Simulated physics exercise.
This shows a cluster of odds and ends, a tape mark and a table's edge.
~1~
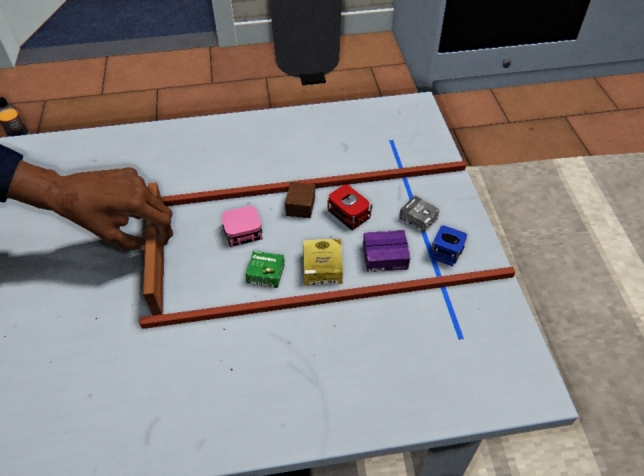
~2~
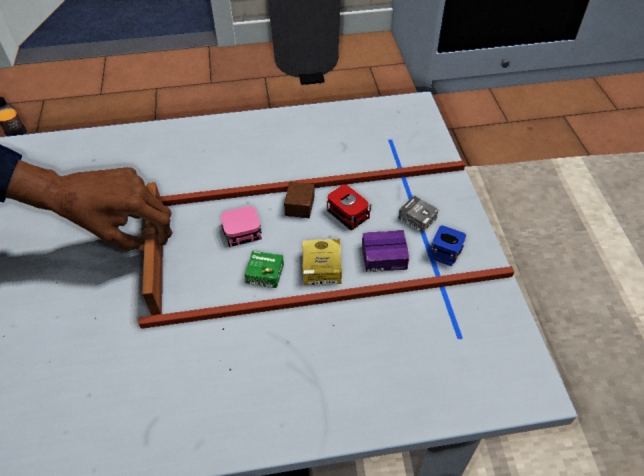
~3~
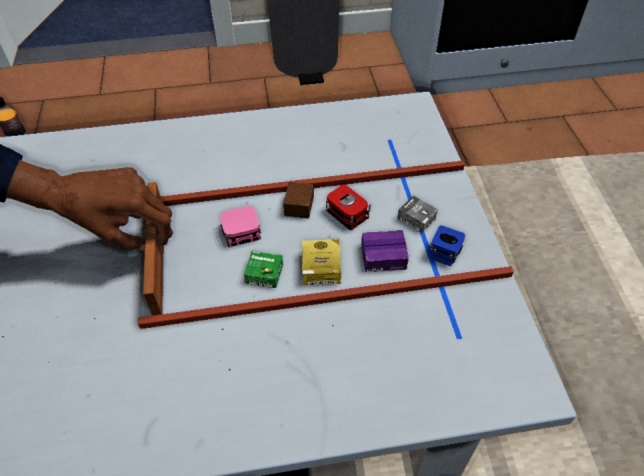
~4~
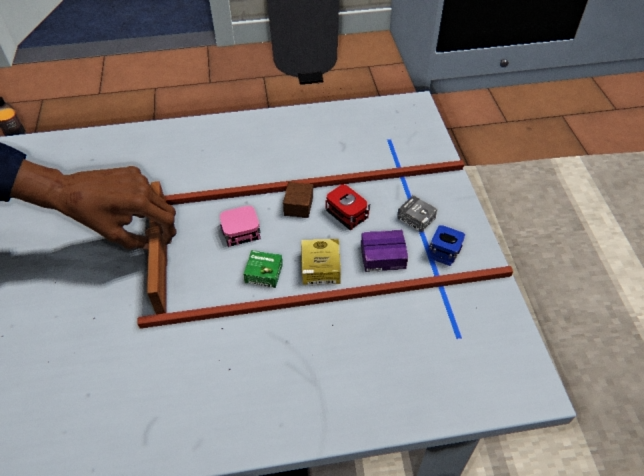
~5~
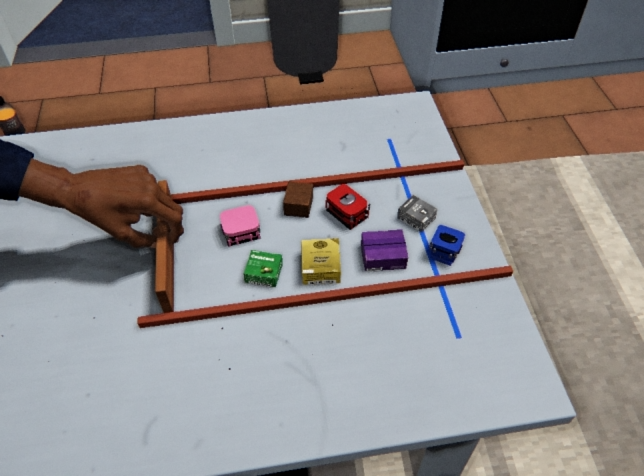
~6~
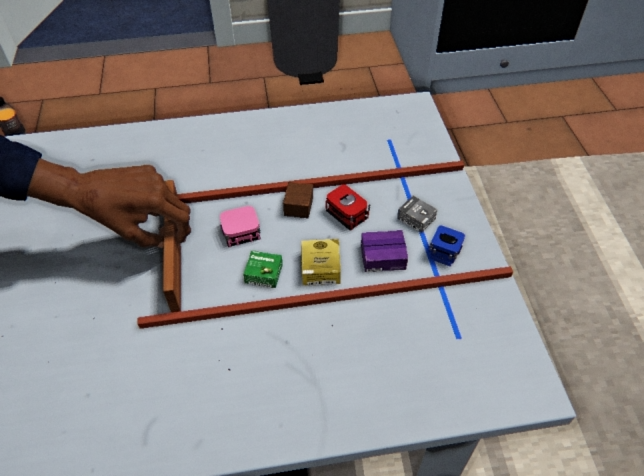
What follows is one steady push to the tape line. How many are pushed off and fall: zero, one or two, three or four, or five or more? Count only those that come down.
Here the number that fall off is one or two.
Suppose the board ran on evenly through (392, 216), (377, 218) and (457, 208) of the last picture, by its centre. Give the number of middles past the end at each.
Past the end: 1, 1 and 5.
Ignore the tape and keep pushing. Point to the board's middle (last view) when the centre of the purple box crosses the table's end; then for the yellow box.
Its middle is around (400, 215) and around (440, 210).
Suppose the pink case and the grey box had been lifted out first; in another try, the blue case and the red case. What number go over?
Fallen: 2, and 1 in the other try.
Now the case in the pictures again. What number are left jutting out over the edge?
That would be 0.
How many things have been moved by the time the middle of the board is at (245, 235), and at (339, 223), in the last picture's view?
The counts are 2 and 7.
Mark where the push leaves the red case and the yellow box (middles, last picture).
The red case at (452, 187), the yellow box at (479, 242).
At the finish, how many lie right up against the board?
In contact: 3.
Soon after, none off yet; blue case at rest near (446, 246); grey box at rest near (417, 214); purple box at rest near (384, 251).
Then, none off yet; blue case moved about its own width near (474, 240); grey box at rest near (419, 214); purple box moved about its own width near (439, 245).
At rest, the number that fall off is one or two; fallen, purple box and blue case.
